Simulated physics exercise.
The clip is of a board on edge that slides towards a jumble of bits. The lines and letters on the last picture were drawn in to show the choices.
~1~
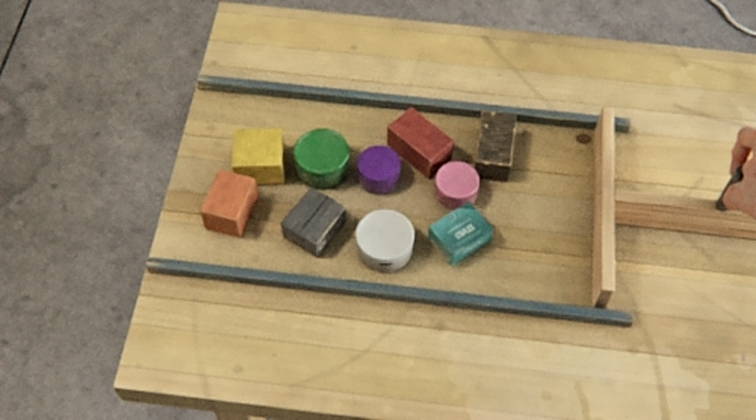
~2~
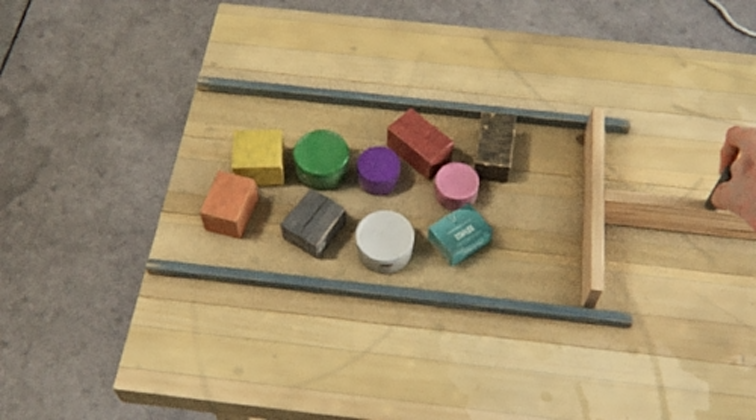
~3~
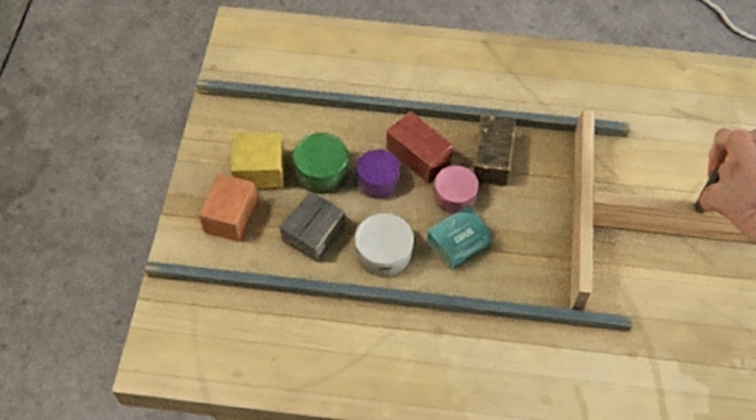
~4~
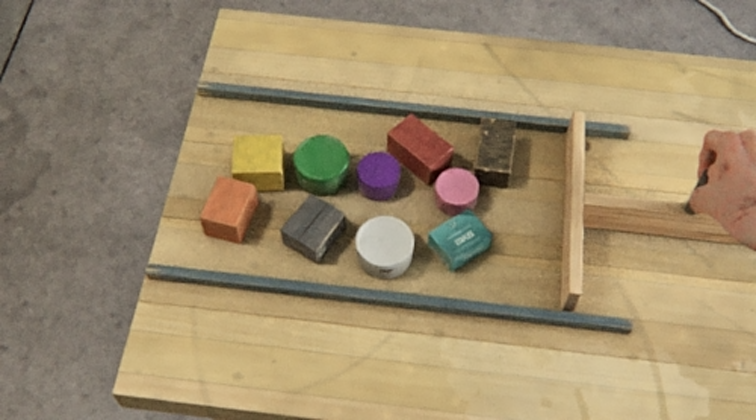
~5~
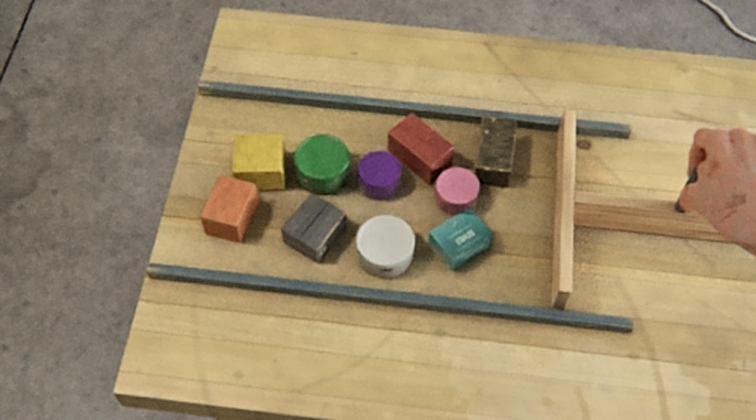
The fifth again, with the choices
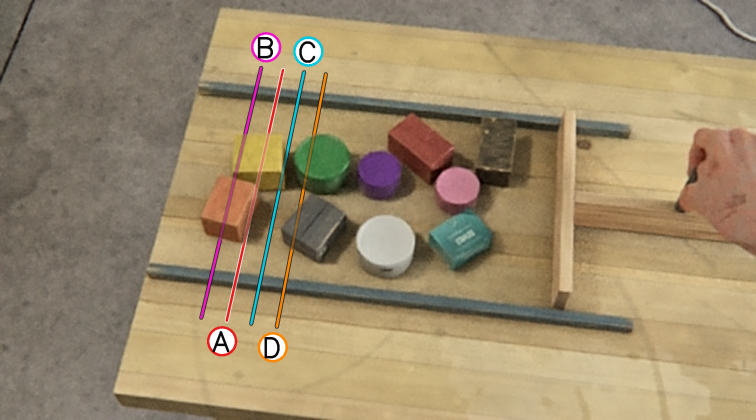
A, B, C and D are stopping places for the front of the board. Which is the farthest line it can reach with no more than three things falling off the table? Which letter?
At A, and not beyond.
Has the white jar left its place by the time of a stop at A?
Yes.
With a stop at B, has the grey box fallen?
By then, yes.
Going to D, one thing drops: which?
The yellow block goes over.
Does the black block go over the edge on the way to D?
No.
On the marked copy, A at (257, 185); B at (234, 183); C at (280, 188); D at (303, 190).
Following A. Soon after the start, board (455, 183); white jar (362, 249); black block (434, 144).
Later, board (344, 171); yellow block (197, 153); orange block (210, 207).
In the end, board (259, 162); yellow block over the edge; orange block over the edge; three fallen.
As for the rest, B drops five; C is within the limit but short; D is within the limit but short.
